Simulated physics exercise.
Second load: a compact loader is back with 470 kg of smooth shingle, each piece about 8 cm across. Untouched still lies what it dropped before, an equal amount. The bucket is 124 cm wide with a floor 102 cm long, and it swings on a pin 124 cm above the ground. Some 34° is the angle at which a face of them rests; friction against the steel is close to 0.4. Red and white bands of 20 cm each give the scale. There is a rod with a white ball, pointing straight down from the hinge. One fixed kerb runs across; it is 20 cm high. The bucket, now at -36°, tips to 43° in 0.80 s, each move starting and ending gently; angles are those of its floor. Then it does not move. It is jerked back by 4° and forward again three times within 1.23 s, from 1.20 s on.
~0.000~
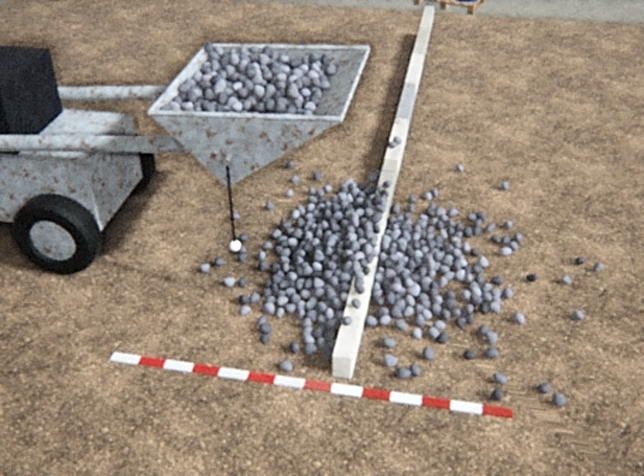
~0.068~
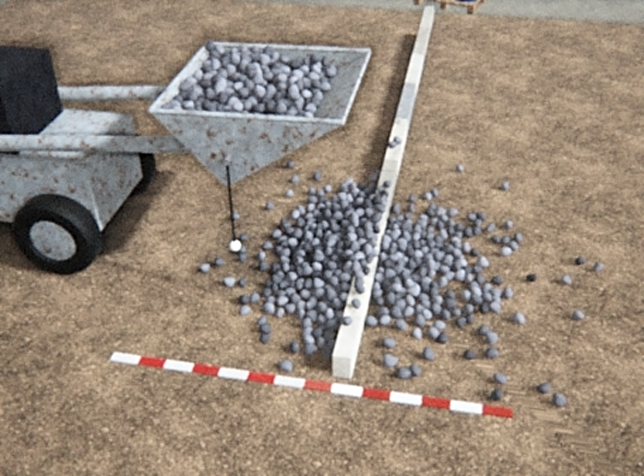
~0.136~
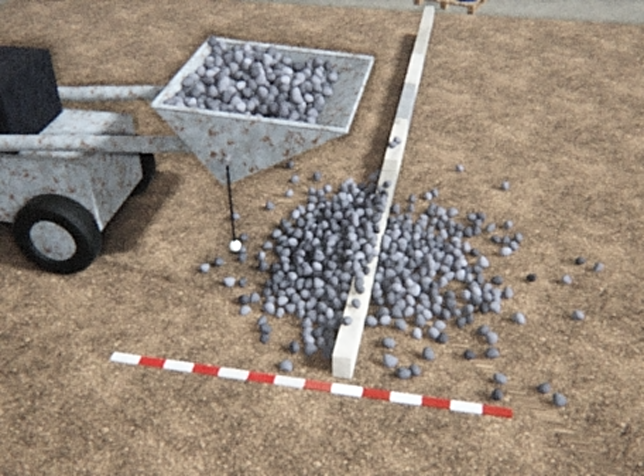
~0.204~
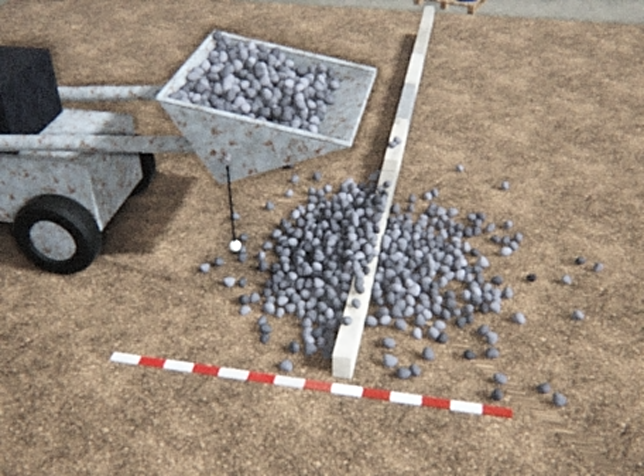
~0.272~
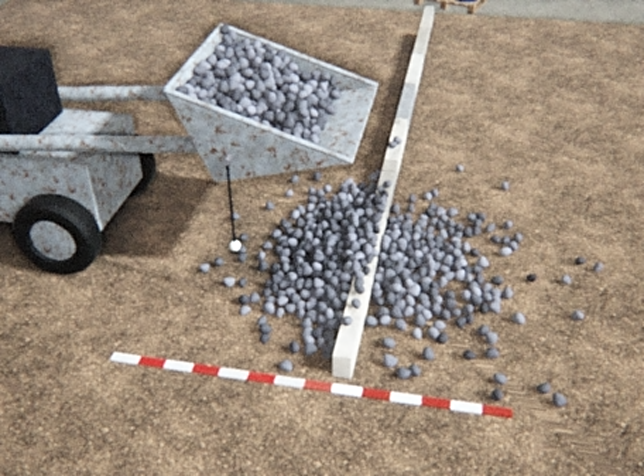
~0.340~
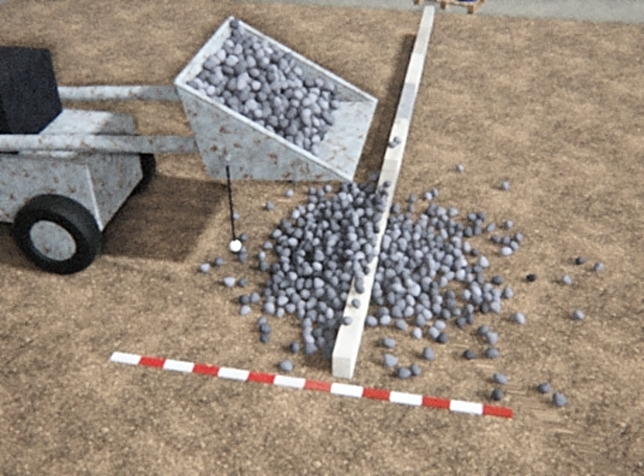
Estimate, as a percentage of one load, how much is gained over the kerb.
Some 54 per cent is added.
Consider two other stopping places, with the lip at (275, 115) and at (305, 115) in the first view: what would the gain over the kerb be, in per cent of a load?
Some 5 percent, and then 25 percent.
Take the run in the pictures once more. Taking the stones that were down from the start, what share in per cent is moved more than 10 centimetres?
I'd say roughly 25 per cent of them.
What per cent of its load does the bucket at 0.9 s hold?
Held: Around 70 % of the load.
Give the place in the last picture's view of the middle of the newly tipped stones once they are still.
Near (383, 248).
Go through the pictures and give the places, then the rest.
The bucket is at -36°, its lip at (341, 119); the top of the load is at (248, 58). The earlier load is highest near (365, 234), 29 cm above ground level, 64 % on this side of the kerb, 36 % over the kerb, in the first frame.
The bucket is at -34°, its lip at (343, 123); the top of the load is at (249, 58); the stones move at 0.2 m/s on average, in the second frame.
The bucket is at -30°, its lip at (346, 132); the top of the load is at (231, 55); the stones move at 0.3 m/s on average, in the third frame.
Lip at (350, 145), floor tilted -23°, highest stones at (221, 51); the stones move at 0.5 m/s on average, in the fourth frame.
The bucket is at -15°, its lip at (352, 162); the top of the load is at (227, 46); the stones move at 0.5 m/s on average, in the fifth frame.
The bucket is at -5°, its lip at (351, 180); the top of the load is at (232, 42); the stones move at 0.7 m/s on average, in the sixth frame.
After 0.6 s the floor is at 31°; in per cent of one load, 100 in the bucket, 64 on this side of the kerb, 36 over the kerb; the foremost stones are at (583, 307).
After 0.9 s the floor is at 43°; in per cent of one load, 72 in the bucket, 92 on this side of the kerb, 36 over the kerb; the foremost stones are at (583, 307).
After 2.9 s the floor is at 43°; in per cent of one load, 0 in the bucket, 110 on this side of the kerb, 90 over the kerb; the foremost stones are at (639, 293).
After 5.6 s the floor is at 43°; in per cent of one load, 0 in the bucket, 110 on this side of the kerb, 90 over the kerb; the foremost stones are at (639, 293). Net gain over the kerb, 54.
